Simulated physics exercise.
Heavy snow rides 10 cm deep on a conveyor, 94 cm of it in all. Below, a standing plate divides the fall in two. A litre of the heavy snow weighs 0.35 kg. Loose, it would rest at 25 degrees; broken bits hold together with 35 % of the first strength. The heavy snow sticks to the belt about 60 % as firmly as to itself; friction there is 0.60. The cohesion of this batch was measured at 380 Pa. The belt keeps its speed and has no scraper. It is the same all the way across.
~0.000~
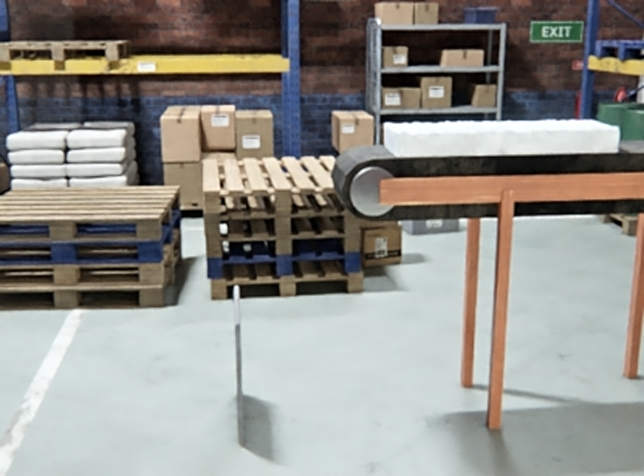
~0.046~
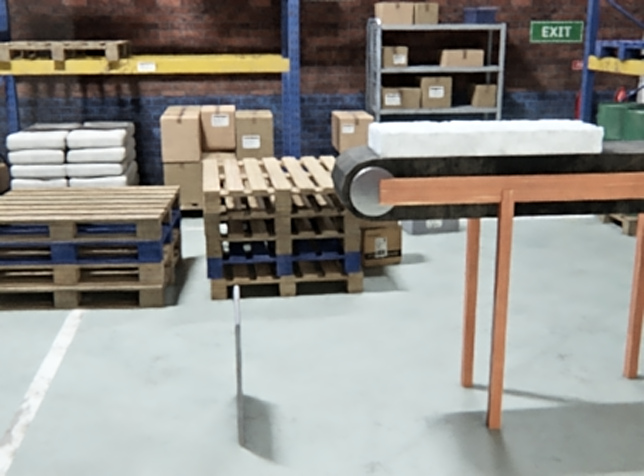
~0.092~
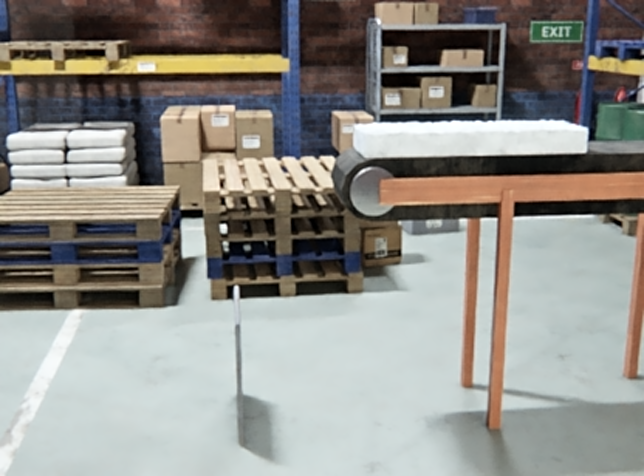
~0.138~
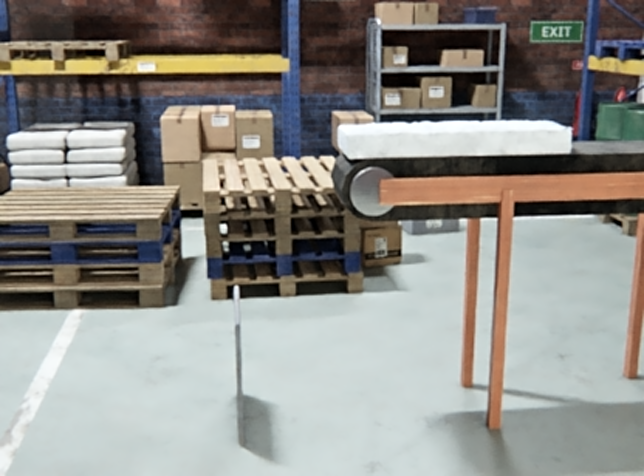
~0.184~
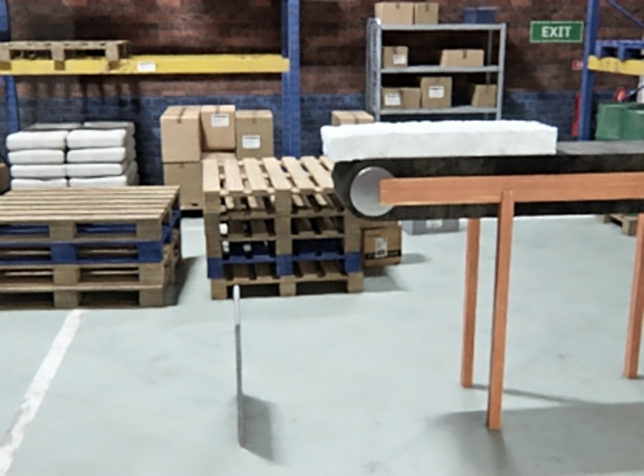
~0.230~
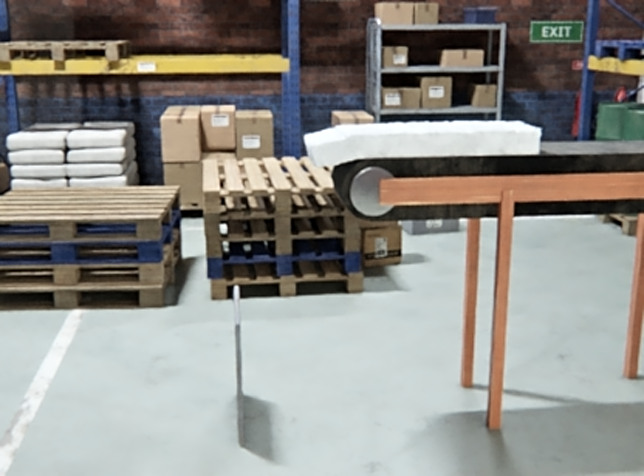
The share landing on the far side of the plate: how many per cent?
The share landing on the far side of the plate is near 100 %.
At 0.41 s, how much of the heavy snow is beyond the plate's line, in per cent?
Near 0 %.
By 0.41 s, 0 % is beyond the plate's line.
By 0.62 s, 30 % is beyond the plate's line.
By 0.83 s, 61 % is beyond the plate's line.
By 1.05 s, 100 % is beyond the plate's line.
By 2.18 s, at the end, 100 % is beyond the plate's line.
